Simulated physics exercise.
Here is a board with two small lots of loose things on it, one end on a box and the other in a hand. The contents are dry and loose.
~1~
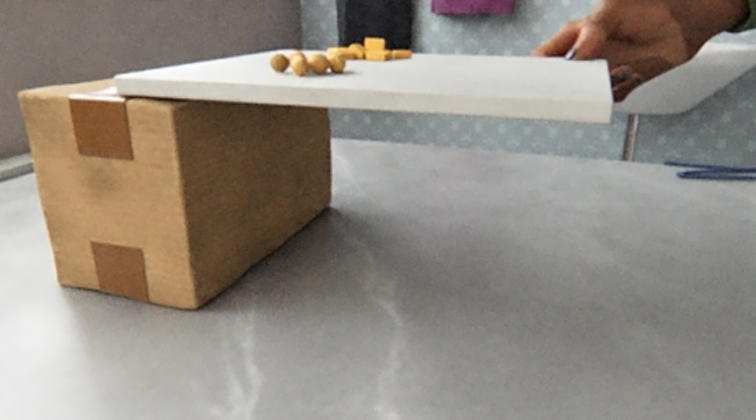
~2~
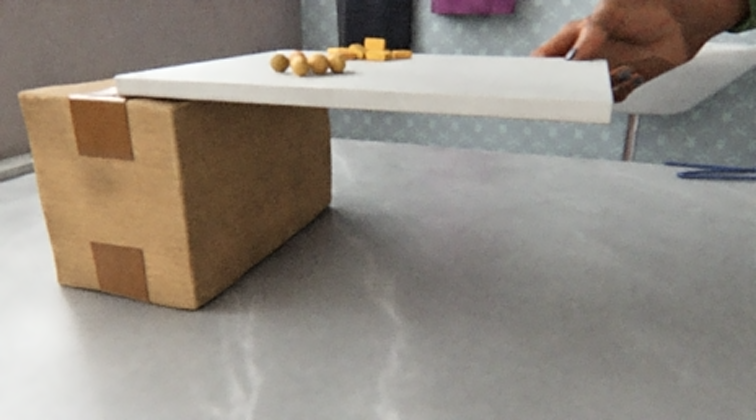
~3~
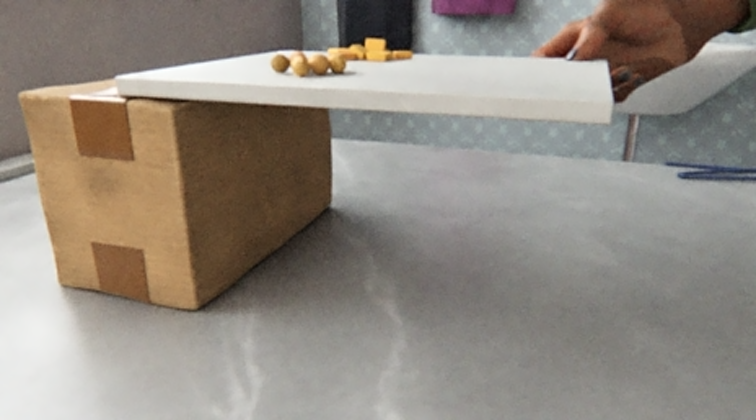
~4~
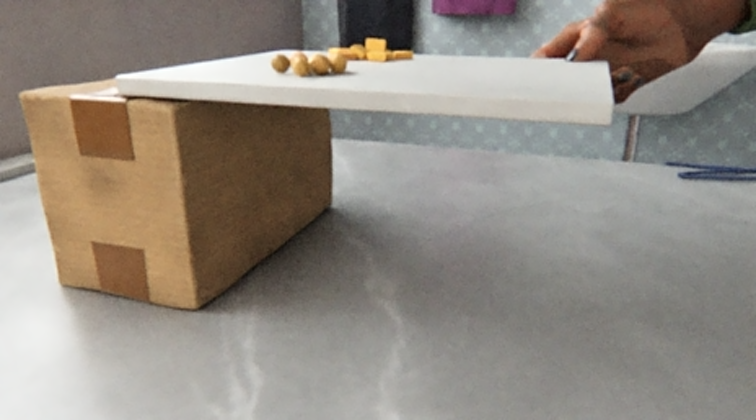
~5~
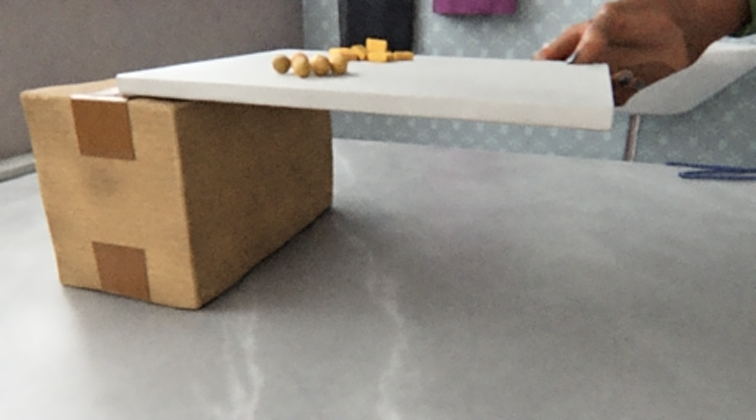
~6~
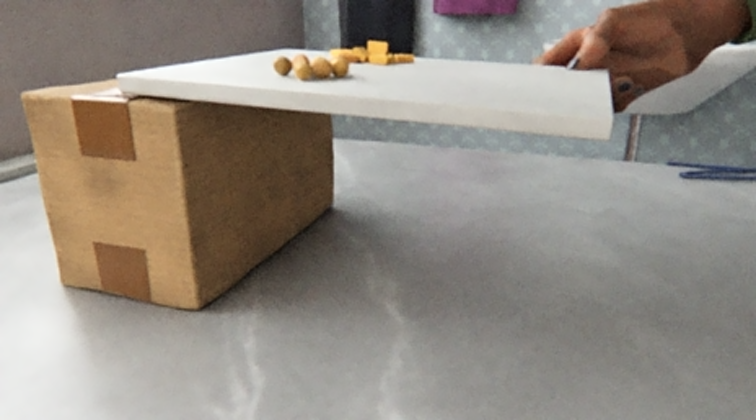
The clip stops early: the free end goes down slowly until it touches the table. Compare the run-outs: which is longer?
The front lot goes farther.
Then, 0.57 s after the last picture, board sloping at 15°; front lot all still on the board; back lot all still on the board.
Then, 1.17 s after the last picture, board sloping at 30°; front lot mostly one to two board lengths out; back lot all still on the board.
Then, 1.89 s after the last picture, board resting at 36°; front lot mostly more than two board lengths out; back lot mostly less than half a board's length out.
At rest, board resting at 36°; front lot mostly more than two board lengths out, about a third gone off the table; back lot mostly less than half a board's length out; the front lot has gone farther.
